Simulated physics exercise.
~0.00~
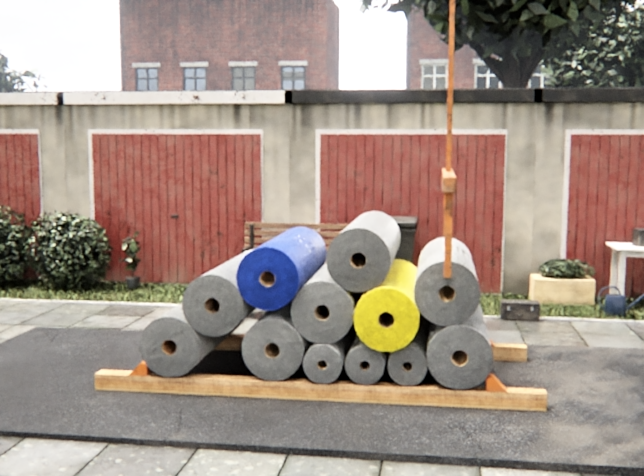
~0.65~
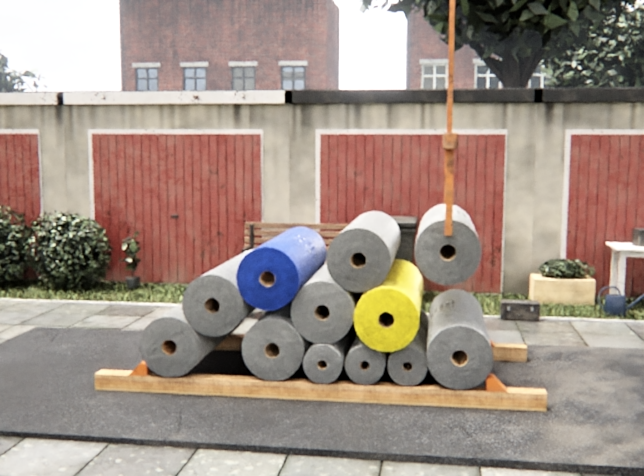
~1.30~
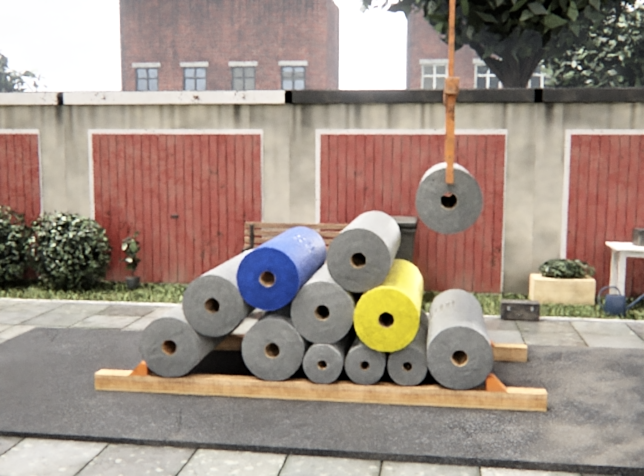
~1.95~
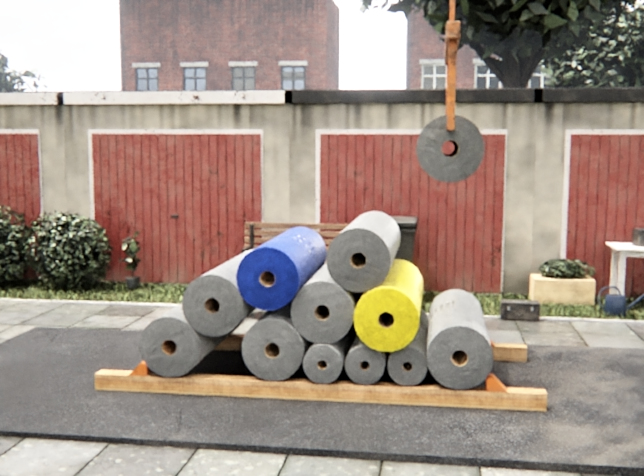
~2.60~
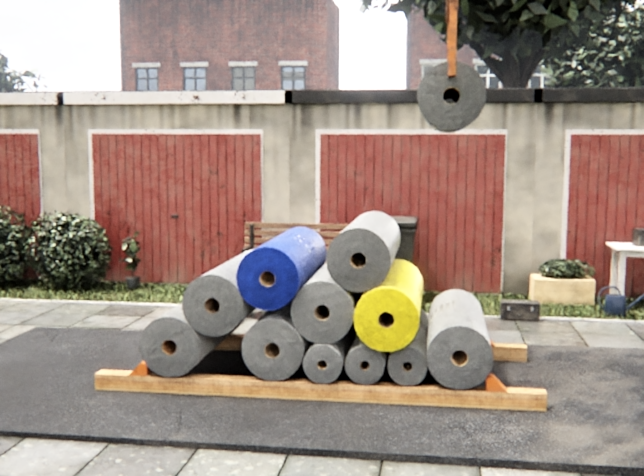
On an asphalt yard, an orange strap lifts a grey roll off a stack that stays still.
